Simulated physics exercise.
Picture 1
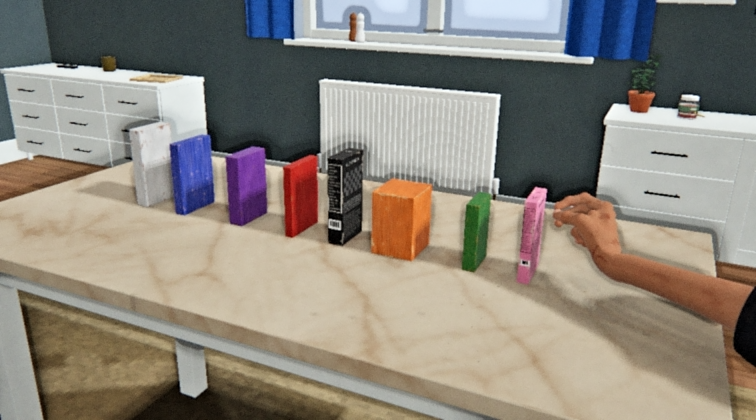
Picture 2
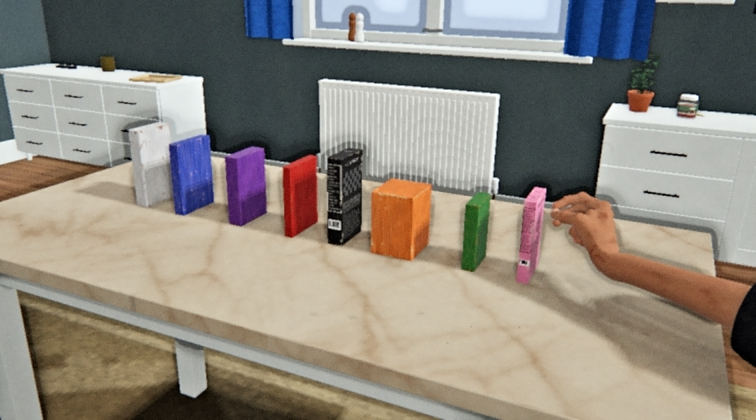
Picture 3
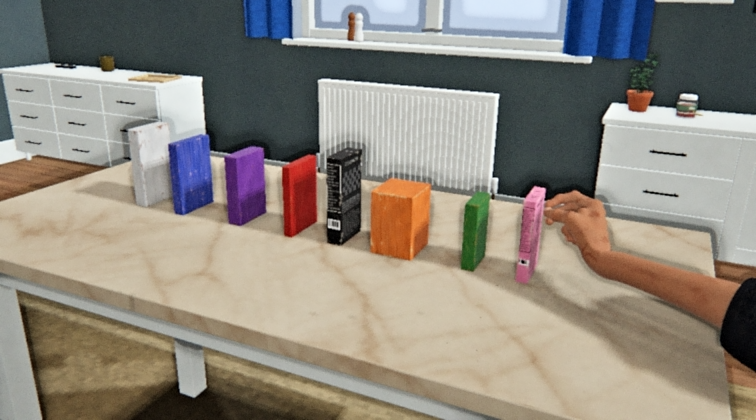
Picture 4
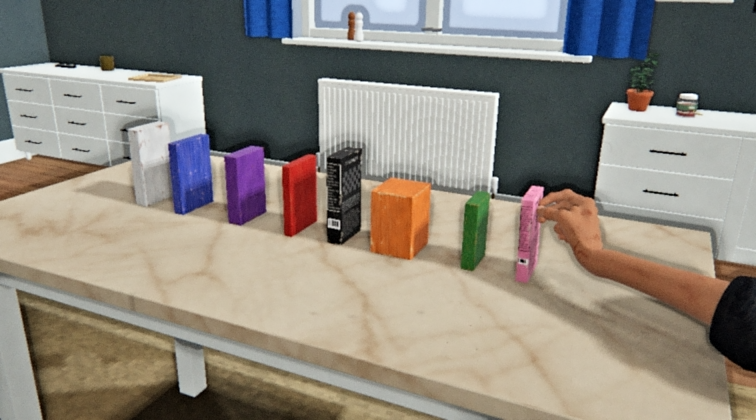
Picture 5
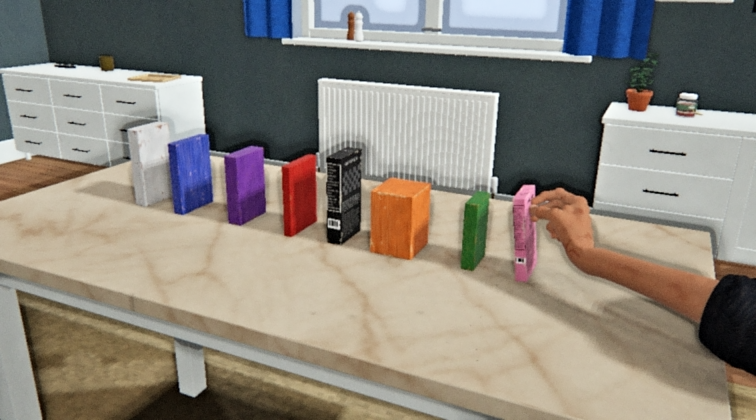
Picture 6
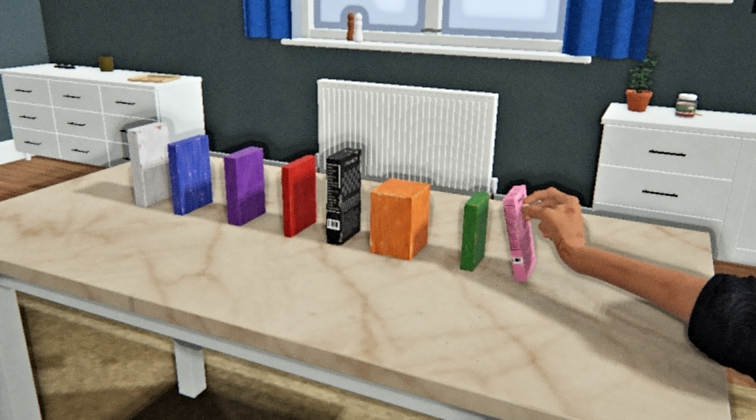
A hand reaches in from the right and tilts the pink packet slightly left.
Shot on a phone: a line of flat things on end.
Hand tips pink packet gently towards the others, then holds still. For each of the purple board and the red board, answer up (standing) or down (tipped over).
Purple board - up, red board - up.
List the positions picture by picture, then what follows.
In the first picture, purple board (247, 186); red board (302, 196).
In the second picture, black packet (345, 196); blue board (193, 175).
In the third picture, green board (476, 231); orange block (401, 218).
In the fourth picture, pink packet 2° over; black packet (345, 196); blue board (192, 174).
In the fifth picture, pink packet 7° over; green board (475, 231); orange block (400, 218).
In the sixth picture, pink packet 13° over; purple board (246, 186); red board (300, 196).
Then, 0.10 s later than the last frame, pink packet 26° over.
Then, 0.20 s later than the last frame, pink packet 32° over.
Then, 0.60 s later than the last frame, purple board resting near (246, 186); red board resting near (300, 196).
When it is over, all 6 as before. End places, in pixels of the last picture, purple board near (246, 186), red board near (300, 196).
